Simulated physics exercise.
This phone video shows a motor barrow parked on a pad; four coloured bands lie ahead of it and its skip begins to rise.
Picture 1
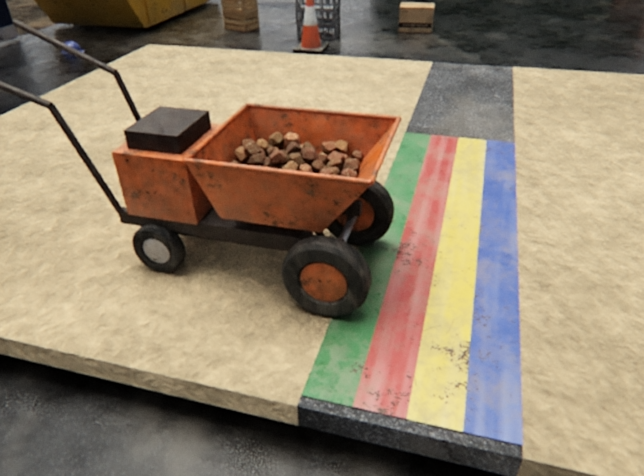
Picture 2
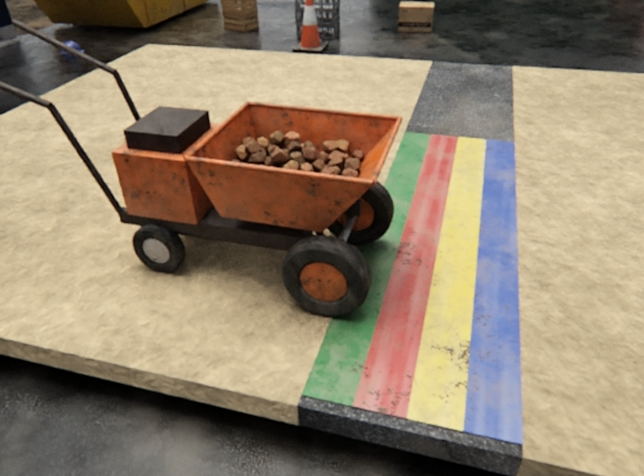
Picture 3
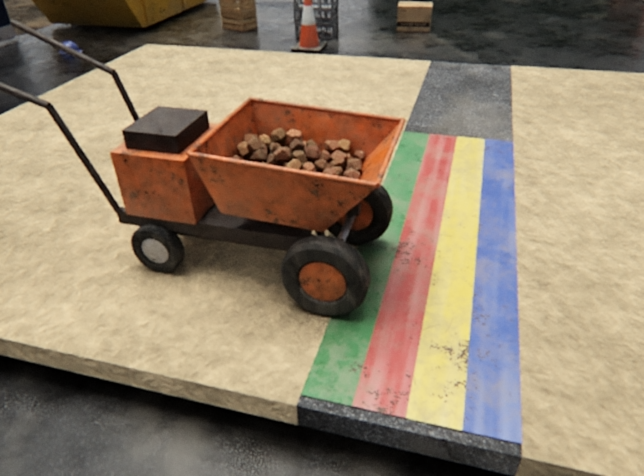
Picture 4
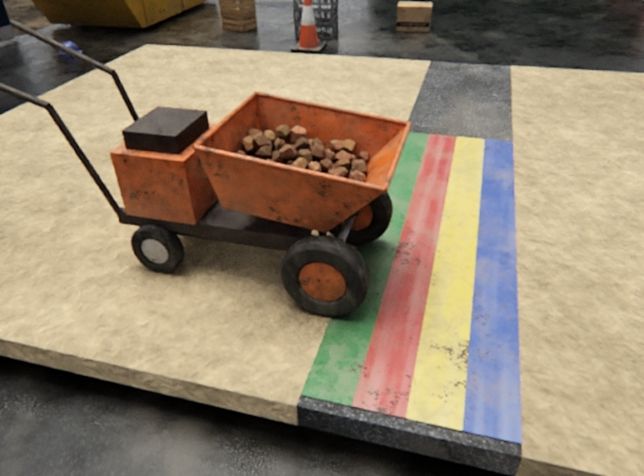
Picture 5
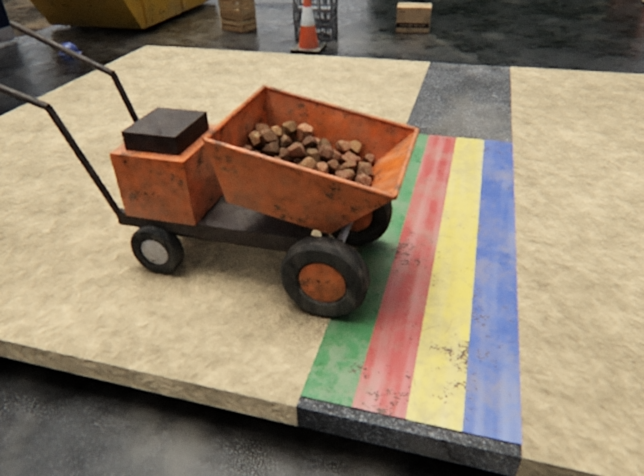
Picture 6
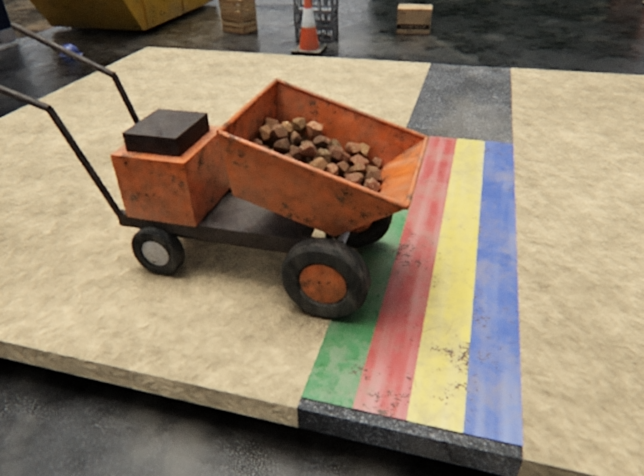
An orange motor barrow with black handles and a skip holding brown clods stands on a pale, sandy-looking pad, seen from slightly above and to one side in a dim, hard-floored space. Green, red, yellow and blue bands lie to its right, with an orange cone and boxes behind. The skip, level at first, tilts gradually forward to the right, its rear rising, while the wheels and camera stay still.
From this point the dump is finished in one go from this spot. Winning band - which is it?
Winning band: The blue one.
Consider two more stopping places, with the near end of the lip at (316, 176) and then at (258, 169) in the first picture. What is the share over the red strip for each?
In order, close to 10 and 30 in a hundred.
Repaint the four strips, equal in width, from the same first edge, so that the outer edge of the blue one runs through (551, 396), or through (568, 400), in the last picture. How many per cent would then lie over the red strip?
About 0 per cent first, then about 0 per cent.
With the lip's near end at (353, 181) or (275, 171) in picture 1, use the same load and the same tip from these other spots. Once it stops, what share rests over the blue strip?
30 and 0 percent, in that order.
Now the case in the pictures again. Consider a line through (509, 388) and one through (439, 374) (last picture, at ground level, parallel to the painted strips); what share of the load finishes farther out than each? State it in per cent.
In order: 20 percent, then 70 percent.
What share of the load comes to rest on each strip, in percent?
Green strip = 0 %; red strip = 0 %; yellow strip = 15 %; blue strip = 35 %.
Just after the last frame, skip tipped steeply; every one in the skip.
A moment on, skip tipped right over; the larger part in the skip; about a tenth over the yellow strip; about a tenth over the blue strip.
Further on, skip tipped right over; roughly a third in the skip; about a tenth over the yellow strip; roughly a third over the blue strip; roughly a quarter off the paint.
When it is over, skip tipped right over; roughly a third in the skip; not one over the green strip; not one over the red strip; about a tenth over the yellow strip; roughly a third over the blue strip; roughly a quarter off the paint.
